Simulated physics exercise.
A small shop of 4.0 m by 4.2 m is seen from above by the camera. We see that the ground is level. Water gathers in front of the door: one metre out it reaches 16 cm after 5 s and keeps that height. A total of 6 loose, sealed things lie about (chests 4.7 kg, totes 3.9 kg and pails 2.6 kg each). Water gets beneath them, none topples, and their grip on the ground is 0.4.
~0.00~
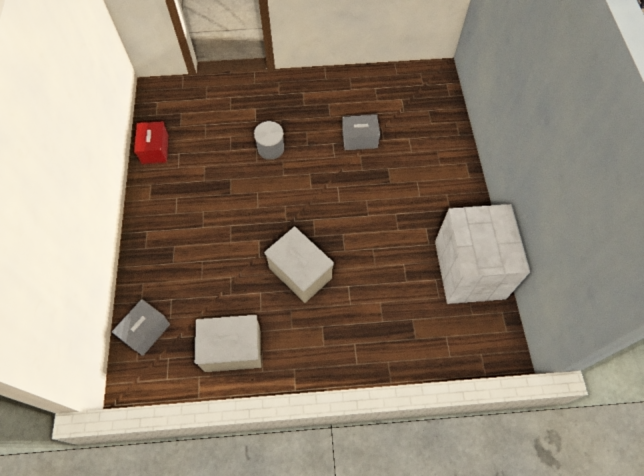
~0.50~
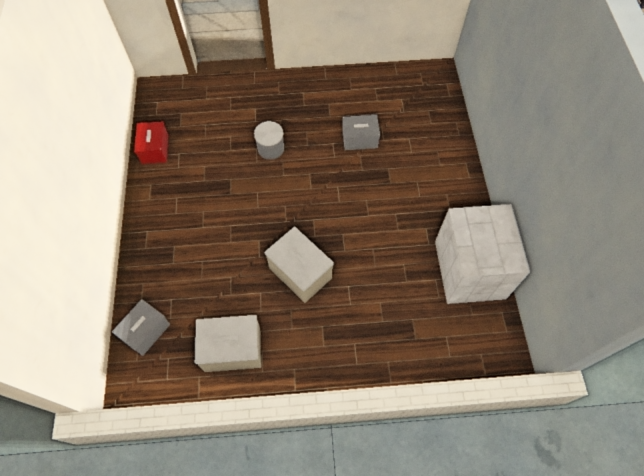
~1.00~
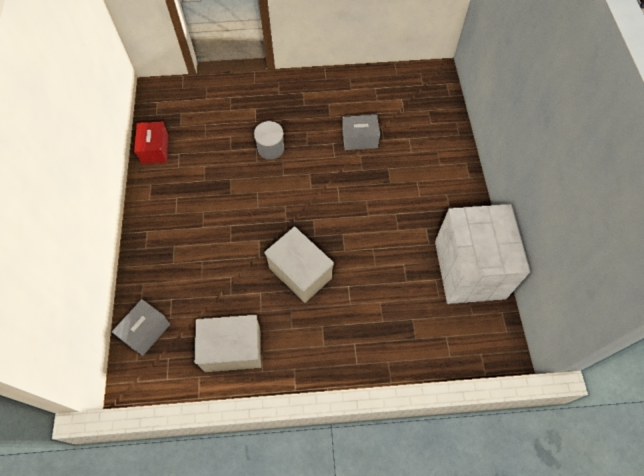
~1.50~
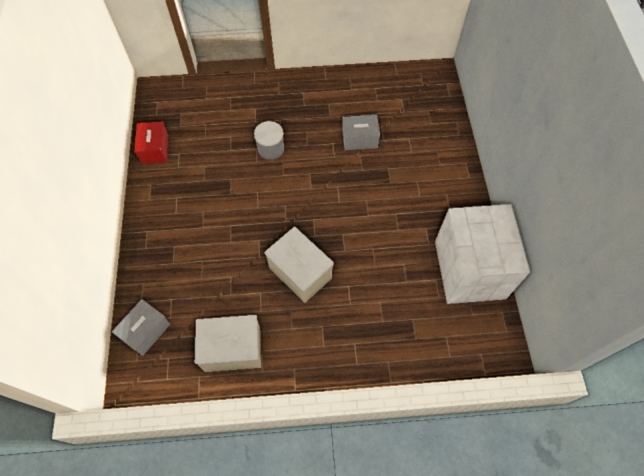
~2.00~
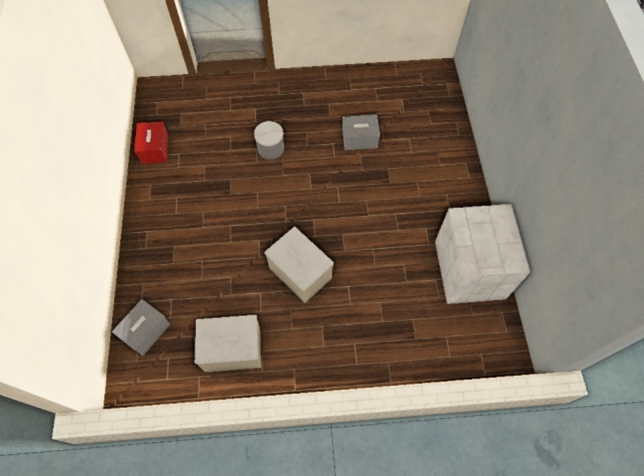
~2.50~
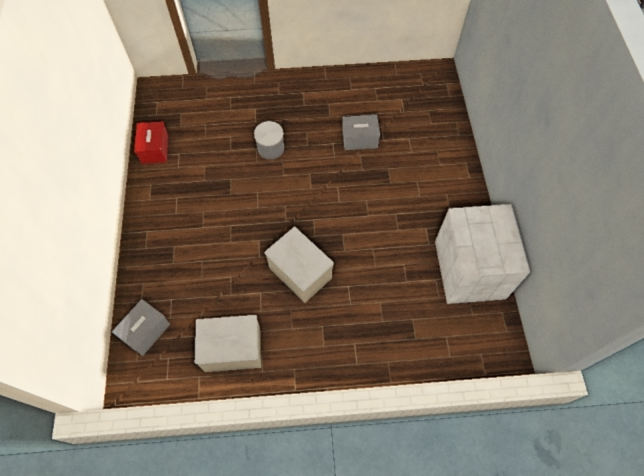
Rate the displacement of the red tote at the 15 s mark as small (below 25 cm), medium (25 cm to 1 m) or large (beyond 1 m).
Large.
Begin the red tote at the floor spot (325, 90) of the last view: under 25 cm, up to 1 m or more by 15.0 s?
I'd say it sits almost still.
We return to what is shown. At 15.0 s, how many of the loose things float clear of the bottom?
6.
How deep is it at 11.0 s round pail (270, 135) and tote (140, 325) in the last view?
I'd estimate 6 cm for the first and 7 cm for the second.
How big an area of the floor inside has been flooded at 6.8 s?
About 10.0 m2 is covered.
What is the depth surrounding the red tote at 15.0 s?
I'd put it at about 8 cm.
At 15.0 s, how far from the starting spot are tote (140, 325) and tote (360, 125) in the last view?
In that order: 250 cm, 5 cm.
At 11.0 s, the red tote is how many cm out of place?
Close to 300 cm.
After 3.5 s the red tote is near (149, 136), 0.0 m from its start, aground; 0 afloat.
After 6.8 s the red tote is near (131, 177), 0.6 m from its start, afloat; 1 afloat.
After 11.0 s the red tote is near (150, 380), 2.8 m from its start, afloat; 5 afloat.
After 15.0 s the red tote is near (121, 370), 2.6 m from its start, afloat; 6 afloat.
